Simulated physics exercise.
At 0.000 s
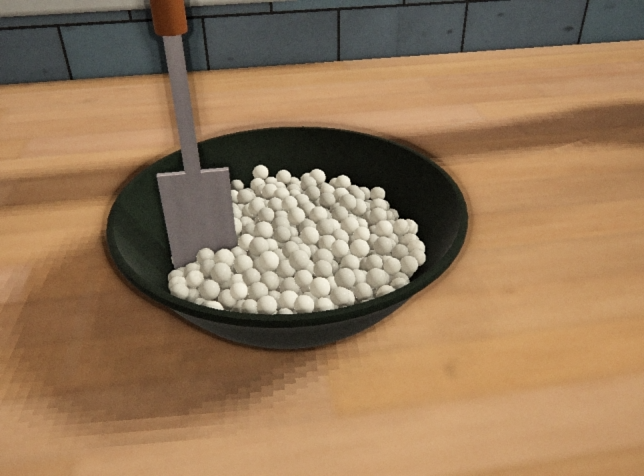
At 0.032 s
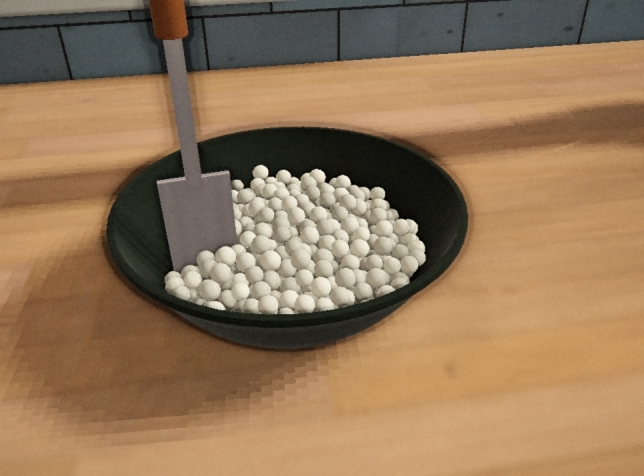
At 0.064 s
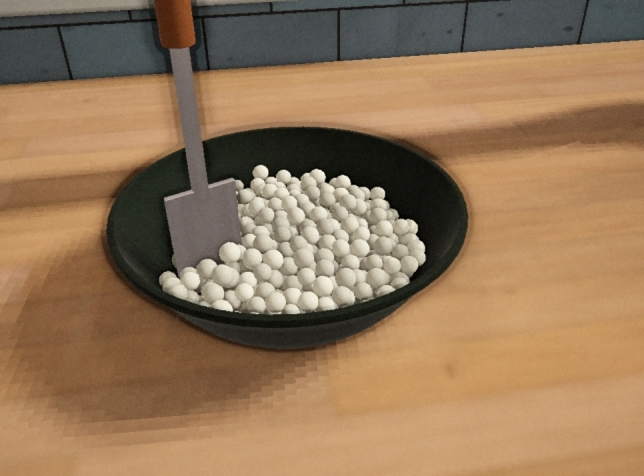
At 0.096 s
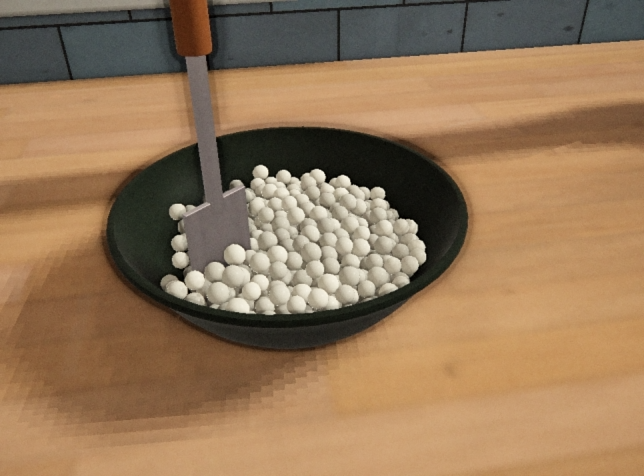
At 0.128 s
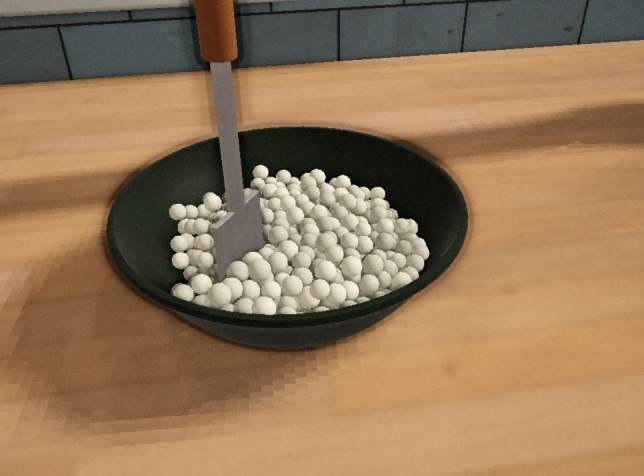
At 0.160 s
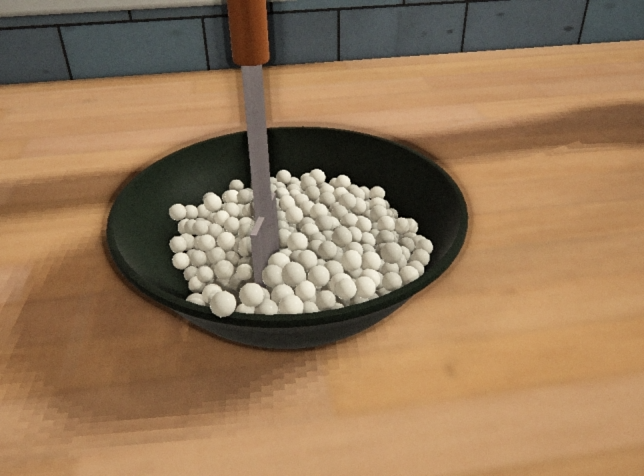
A spatula with a brown handle swept rightward through a dark bowl of small white beads on a wooden counter, turning edge-on as it moved and pushing some of the beads around.
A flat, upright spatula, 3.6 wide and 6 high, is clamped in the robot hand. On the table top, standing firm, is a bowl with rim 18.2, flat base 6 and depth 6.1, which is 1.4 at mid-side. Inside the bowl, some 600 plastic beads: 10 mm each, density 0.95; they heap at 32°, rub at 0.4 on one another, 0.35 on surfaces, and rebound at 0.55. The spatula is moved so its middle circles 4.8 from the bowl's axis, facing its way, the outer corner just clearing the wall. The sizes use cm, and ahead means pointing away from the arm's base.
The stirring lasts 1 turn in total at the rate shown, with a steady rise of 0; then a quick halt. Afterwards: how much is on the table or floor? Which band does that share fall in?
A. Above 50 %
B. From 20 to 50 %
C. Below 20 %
Answer: C.
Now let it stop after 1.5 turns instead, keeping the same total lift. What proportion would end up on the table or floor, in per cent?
I'd expect around 20 per cent.
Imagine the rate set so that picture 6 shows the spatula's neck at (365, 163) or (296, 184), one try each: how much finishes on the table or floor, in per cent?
Around 35 and 20 per cent respectively.
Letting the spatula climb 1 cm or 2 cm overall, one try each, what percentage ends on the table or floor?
That gives about 15 per cent and 5 per cent, in order.
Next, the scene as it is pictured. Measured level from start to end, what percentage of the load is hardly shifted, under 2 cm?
Around 25 in a hundred.
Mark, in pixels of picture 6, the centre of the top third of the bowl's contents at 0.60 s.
I'd point to about (218, 193).
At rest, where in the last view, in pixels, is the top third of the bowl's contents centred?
Roughly at pixel (237, 275).
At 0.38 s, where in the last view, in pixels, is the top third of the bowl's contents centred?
Near (357, 189).
After 0.38 s, 182° round, highest piece 9 above the table; 570 in the bowl, 12 on the table or floor, 14 in flight or on the tool.
After 0.60 s, 294° round, highest piece 8 above the table; 532 in the bowl, 49 on the table or floor, 15 in flight or on the tool.
After 0.91 s, 0° round, highest piece 7 above the table; 510 in the bowl, 85 on the table or floor, 1 in flight or on the tool.
After 1.61 s, 0° round, highest piece 7 above the table; 510 in the bowl, 86 on the table or floor.
In the end, 510 in the bowl, 86 on the table or floor. That is 14 % on the table or floor.
